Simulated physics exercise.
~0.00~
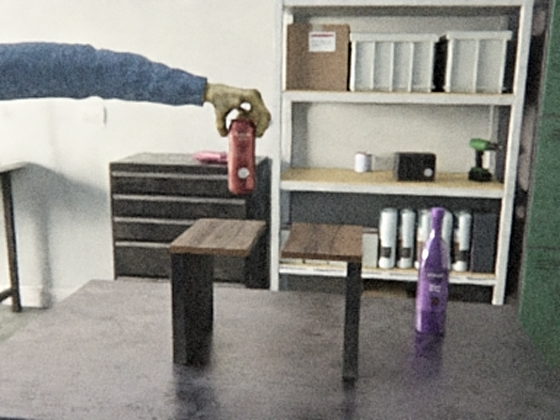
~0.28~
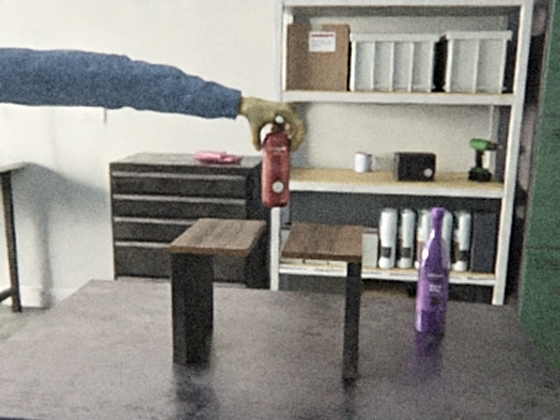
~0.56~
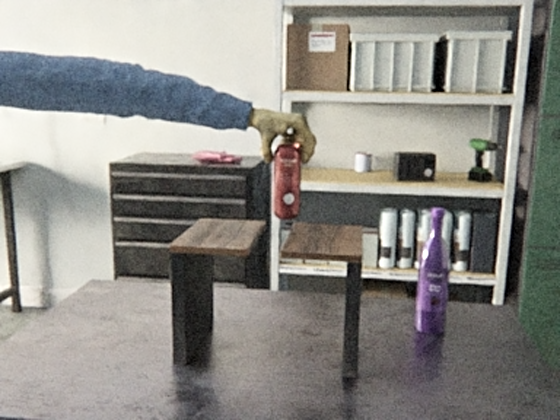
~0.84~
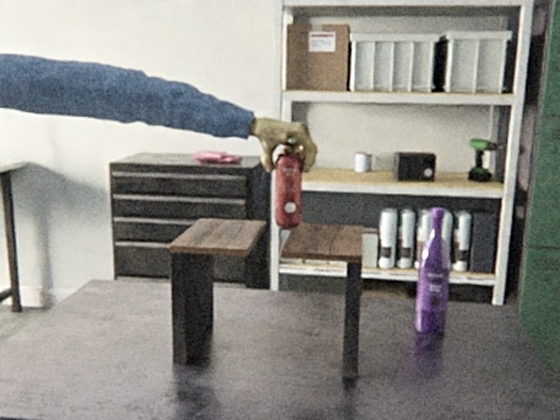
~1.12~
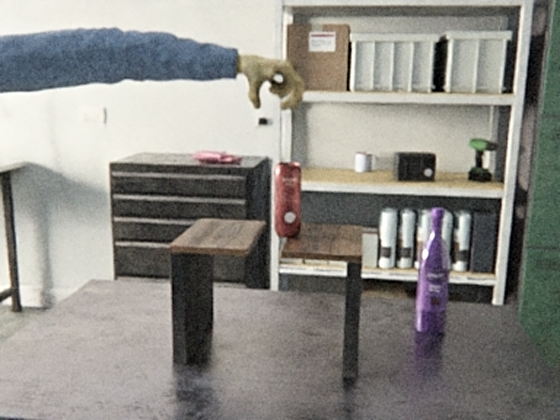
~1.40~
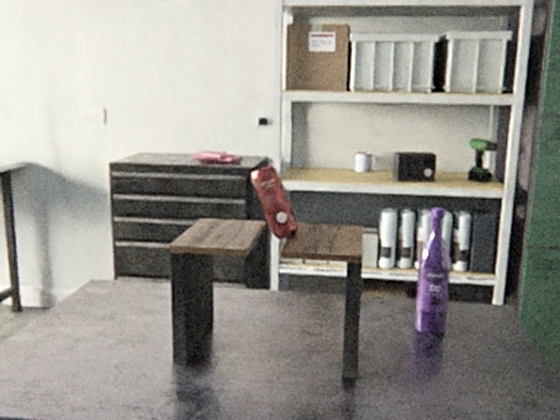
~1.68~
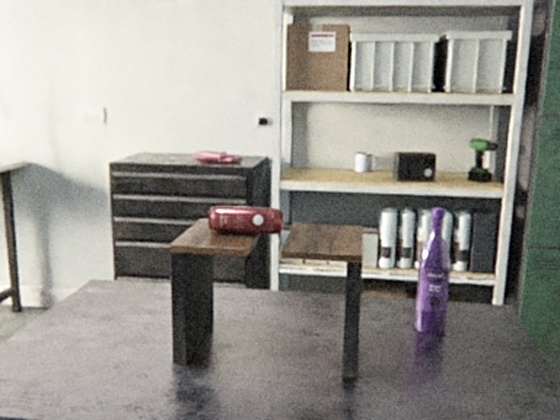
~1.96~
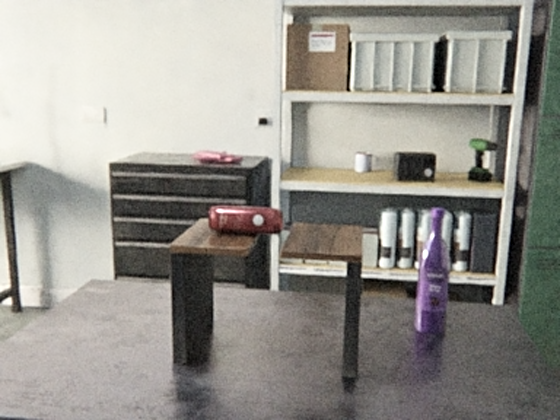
In the video, a hand carries a red can rightward over the gap in a wooden-topped stand, lowers it and lets go. The can tips left and ends up lying on its side on top of the stand, while a purple bottle stands still to the right.
